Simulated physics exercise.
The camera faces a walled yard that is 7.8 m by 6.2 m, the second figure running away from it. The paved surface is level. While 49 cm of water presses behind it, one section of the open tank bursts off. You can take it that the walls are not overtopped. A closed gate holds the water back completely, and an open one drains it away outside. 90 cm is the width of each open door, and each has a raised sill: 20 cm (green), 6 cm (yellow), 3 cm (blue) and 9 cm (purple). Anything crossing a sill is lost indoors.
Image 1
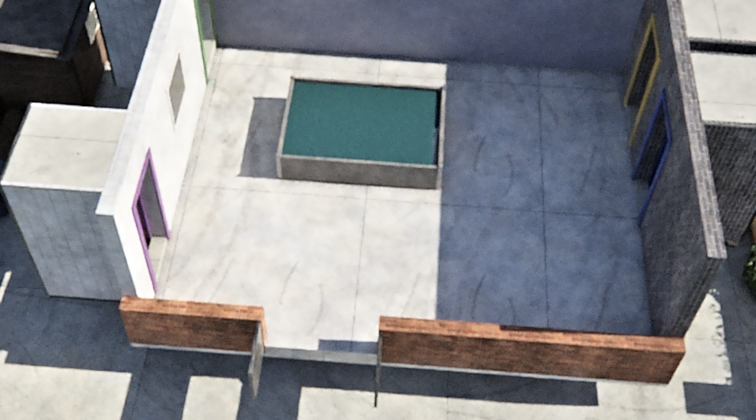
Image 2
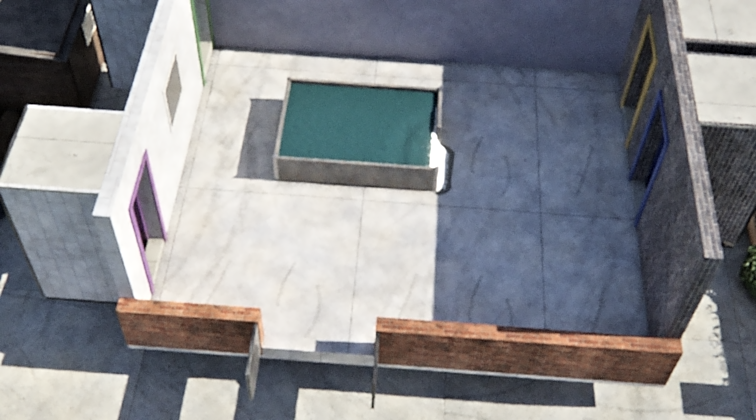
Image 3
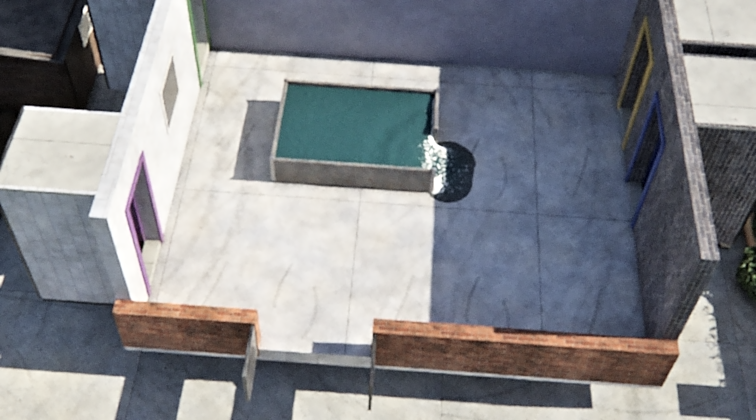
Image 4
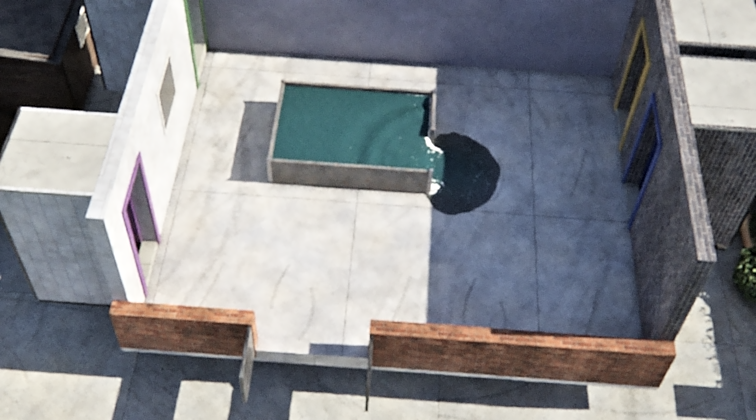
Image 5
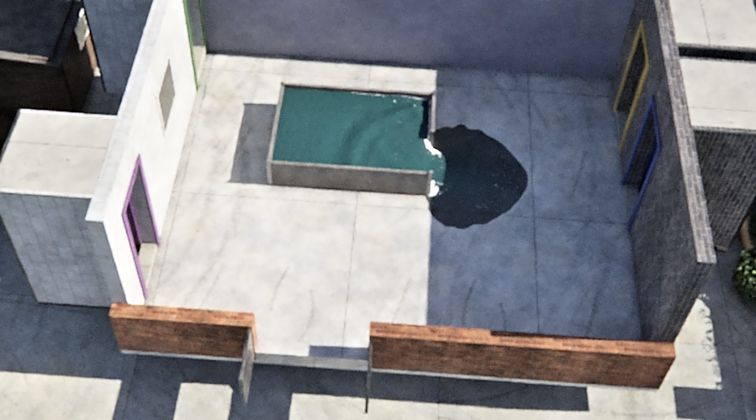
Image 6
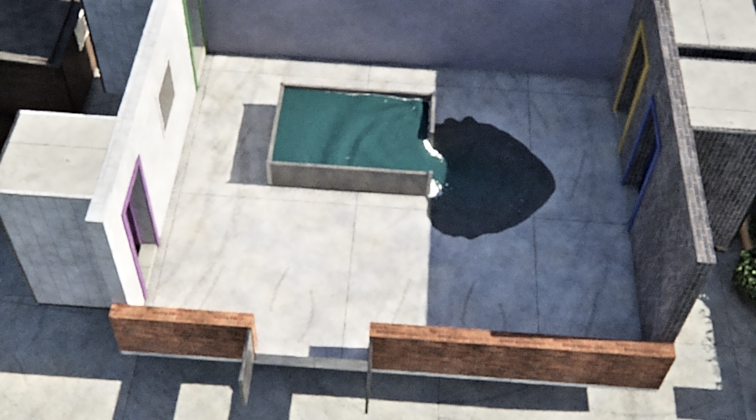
Water bursts through the right side of a raised, open tank of green water, first as a white splash, then as a dark, rounded sheet widening rightward across the shaded paving, while ripples cross the tank and the view shifts very slightly. The walled yard is seen from high above its front. Low brick walls flank the front opening, with a purple-framed doorway left and yellow and blue ones right.
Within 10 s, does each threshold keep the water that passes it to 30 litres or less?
The green door does; the yellow door does not; the blue door does not; the purple door does.
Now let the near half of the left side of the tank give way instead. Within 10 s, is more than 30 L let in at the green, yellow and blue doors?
Green door doesn't reach it, yellow door doesn't reach it, blue door doesn't reach it.
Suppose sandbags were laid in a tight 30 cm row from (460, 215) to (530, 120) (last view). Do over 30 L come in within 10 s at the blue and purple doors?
So the blue door comes out low enough while the purple door comes out low enough.
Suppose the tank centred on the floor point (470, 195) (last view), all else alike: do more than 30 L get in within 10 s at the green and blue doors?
Well, green ends up inside the mark and blue ends up beyond the mark.
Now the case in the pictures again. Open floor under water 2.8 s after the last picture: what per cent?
Around 35 per cent.
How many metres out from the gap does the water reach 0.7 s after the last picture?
Roughly 3.4 m.
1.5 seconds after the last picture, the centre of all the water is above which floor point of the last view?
The water's centre is around (404, 160).
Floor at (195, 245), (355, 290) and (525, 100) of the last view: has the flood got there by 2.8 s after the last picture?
First spot not yet wet, second not yet wet, third submerged.
Then, 0.7 s after the last picture water covers 20 % of the floor and is deepest (27 cm) near (438, 179); green door not reached, yellow door not reached, blue door 5 cm at the sill, 2 L in, purple door not reached.
Then, 1.5 s after the last picture water covers 30 % of the floor and is deepest (24 cm) near (438, 179); green door not reached, yellow door 12 cm at the sill, 3 L in, blue door 10 cm at the sill, 41 L in, purple door not reached.
Then, 2.8 s after the last picture water covers 35 % of the floor and is deepest (20 cm) near (634, 366); green door not reached, yellow door 13 cm at the sill, 34 L in, blue door 15 cm at the sill, 135 L in, purple door not reached.
Then, 5.3 s after the last picture water covers 50 % of the floor and is deepest (14 cm) near (438, 179); green door not reached, yellow door 9 cm at the sill, 62 L in, blue door 10 cm at the sill, 237 L in, purple door not reached.
Then, 9.3 s after the last picture water covers 85 % of the floor and is deepest (8 cm) near (438, 179); green door 2 cm at the sill, 0 L in, yellow door 6 cm at the sill, 74 L in, blue door 7 cm at the sill, 319 L in, purple door 2 cm at the sill, 0 L in.
